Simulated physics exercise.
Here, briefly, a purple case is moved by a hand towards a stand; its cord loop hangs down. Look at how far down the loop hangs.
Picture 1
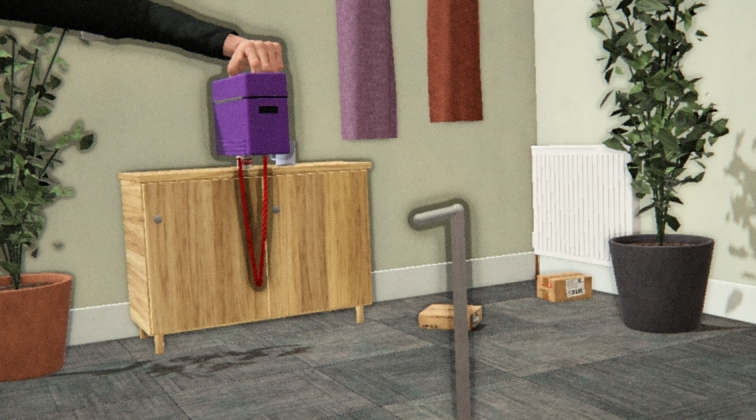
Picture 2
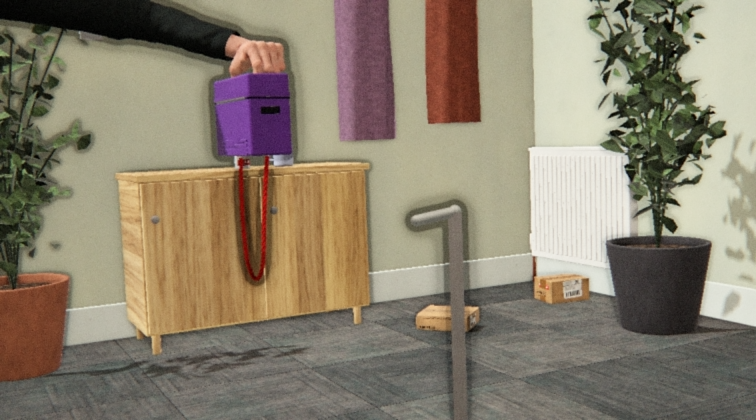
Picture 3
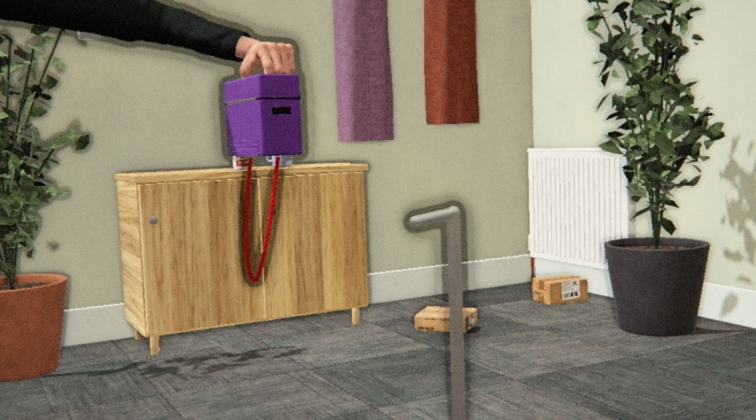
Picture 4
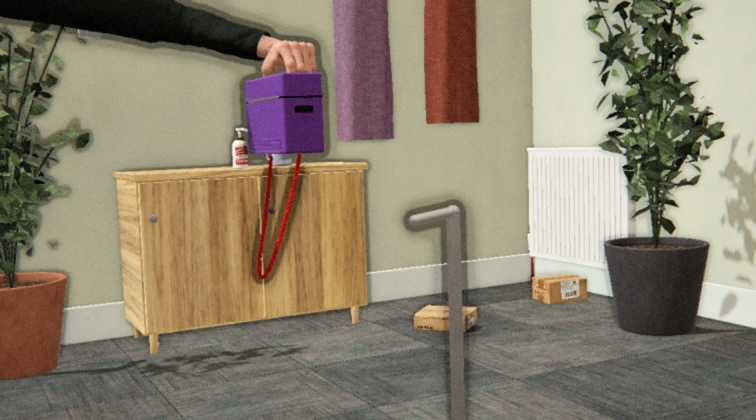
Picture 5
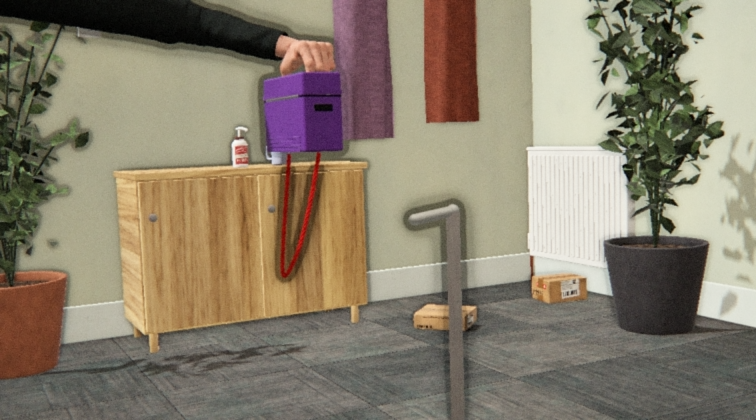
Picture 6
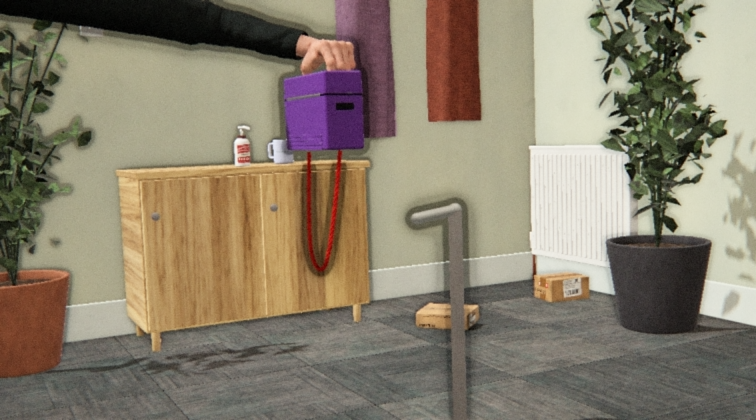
A purple case with a dangling red cord loop is carried right by a hand.
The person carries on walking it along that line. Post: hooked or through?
Going by the video, it will be restrained at the post.
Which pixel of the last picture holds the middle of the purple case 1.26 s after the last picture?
Its middle lies at about (494, 109) in the last view.
Then, 0.66 s later than the last view, case nearing the post near (417, 111).
Then, 1.26 s later than the last view, case past the post near (494, 109).
Finally, case past the post near (519, 108); loop tight round the post, hand stopped. The purple case snags on the hook.
